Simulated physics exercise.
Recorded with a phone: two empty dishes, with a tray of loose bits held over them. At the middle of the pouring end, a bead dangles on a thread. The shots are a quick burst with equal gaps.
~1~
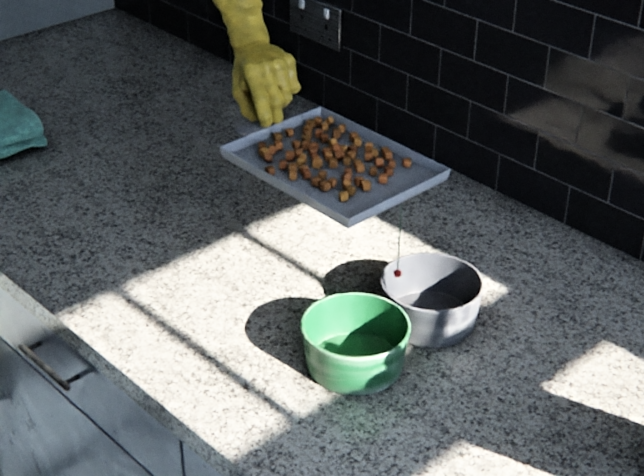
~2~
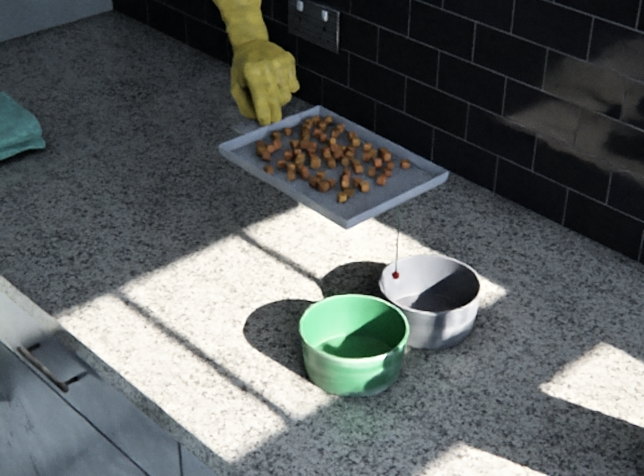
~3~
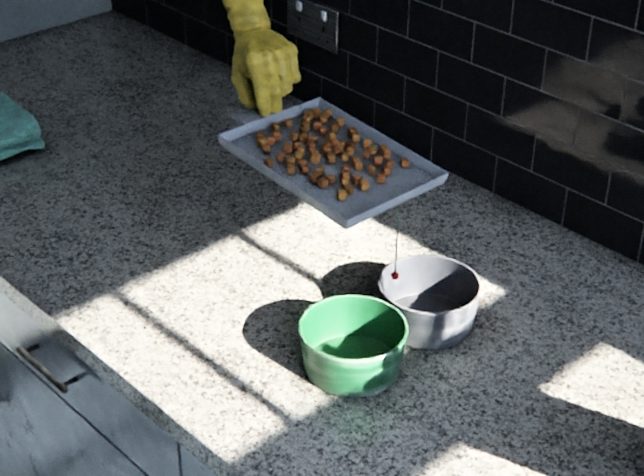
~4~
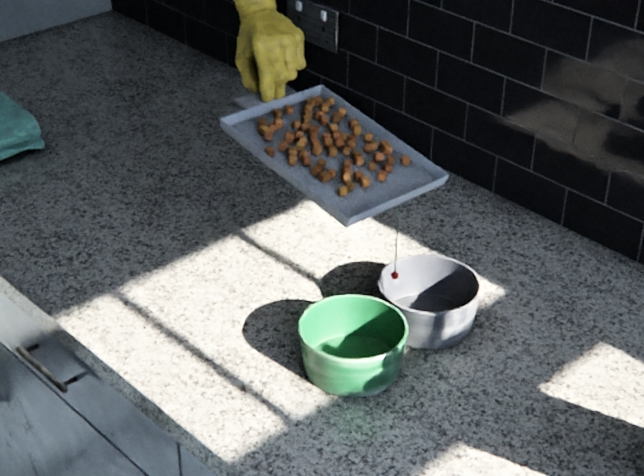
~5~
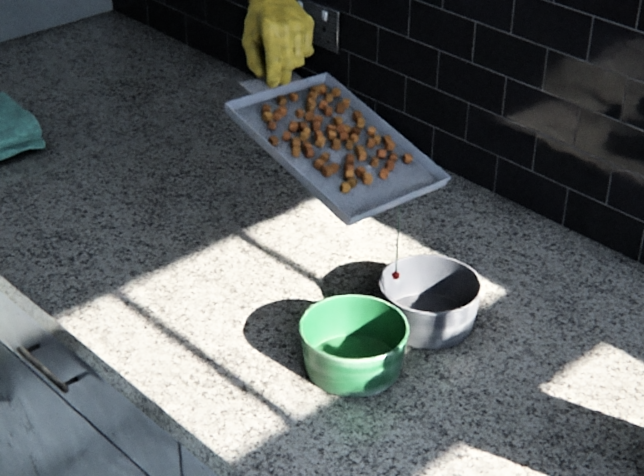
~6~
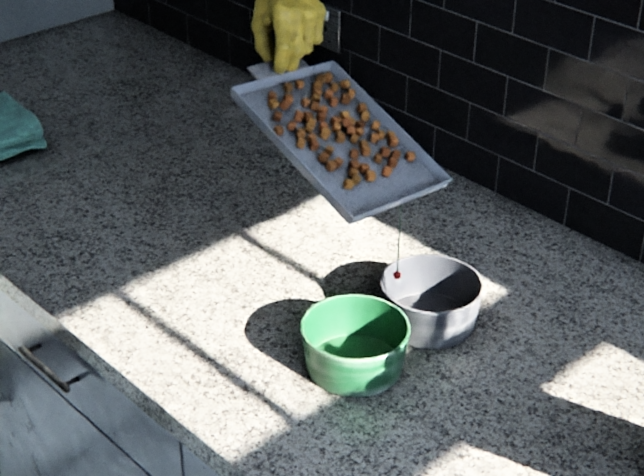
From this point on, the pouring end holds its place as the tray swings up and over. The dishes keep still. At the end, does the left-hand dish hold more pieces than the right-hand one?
The right one.
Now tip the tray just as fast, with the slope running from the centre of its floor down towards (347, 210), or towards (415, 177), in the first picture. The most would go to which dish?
The leftmost dish; the rightmost dish.
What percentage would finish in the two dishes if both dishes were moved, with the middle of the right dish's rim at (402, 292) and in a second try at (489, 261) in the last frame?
In order: 40 per cent and 90 per cent.
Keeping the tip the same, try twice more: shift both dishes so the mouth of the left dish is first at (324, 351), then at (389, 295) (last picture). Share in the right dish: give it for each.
It comes to near 20 per cent the first time and near 50 per cent the second time.
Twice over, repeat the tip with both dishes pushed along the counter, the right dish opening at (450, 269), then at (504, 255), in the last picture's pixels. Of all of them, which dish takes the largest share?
In the first try it's the right-side dish, and in the second it's the left-side dish.
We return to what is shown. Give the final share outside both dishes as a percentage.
That works out to something like 10 per cent.
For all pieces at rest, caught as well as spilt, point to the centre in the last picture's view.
At about (442, 316), give or take.
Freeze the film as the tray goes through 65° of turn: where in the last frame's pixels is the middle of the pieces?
Centre estimate: (418, 171).
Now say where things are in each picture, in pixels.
The first frame shows corners of the pouring end at (349, 217) and (448, 169), level; middle of the load at (329, 156), brown sugar cubes; left dish at (393, 365); right dish at (469, 319); bead on its thread at (398, 273).
The second frame shows corners of the pouring end at (347, 219) and (446, 171), level; middle of the load at (327, 156).
The third frame shows corners of the pouring end at (347, 218) and (446, 173), tipped barely, lowest at the right corner; middle of the load at (327, 151).
The fourth frame shows corners of the pouring end at (348, 217) and (446, 174), tipped a little, lowest at the right corner; middle of the load at (328, 143).
The fifth frame shows corners of the pouring end at (351, 216) and (448, 176), tipped clearly, lowest at the right corner; middle of the load at (332, 135).
The sixth frame shows corners of the pouring end at (354, 215) and (449, 178), tipped clearly, lowest at the right corner; middle of the load at (337, 128), a small part on the move; left dish at (393, 367); right dish at (468, 320).
Soon after the last picture, tray tipped steeply; nearly all on the tray; a small part in the air.
A little later, tray tipped past a quarter turn; about two thirds on the tray; a stray few in the left dish; about a quarter in the right dish; a stray few outside both; a small part in the air.
Later still, tray tipped past a quarter turn; a small part in the left dish; most in the right dish; a small part outside both.
At rest, tray tipped past a quarter turn; a small part in the left dish; most in the right dish; a small part outside both.
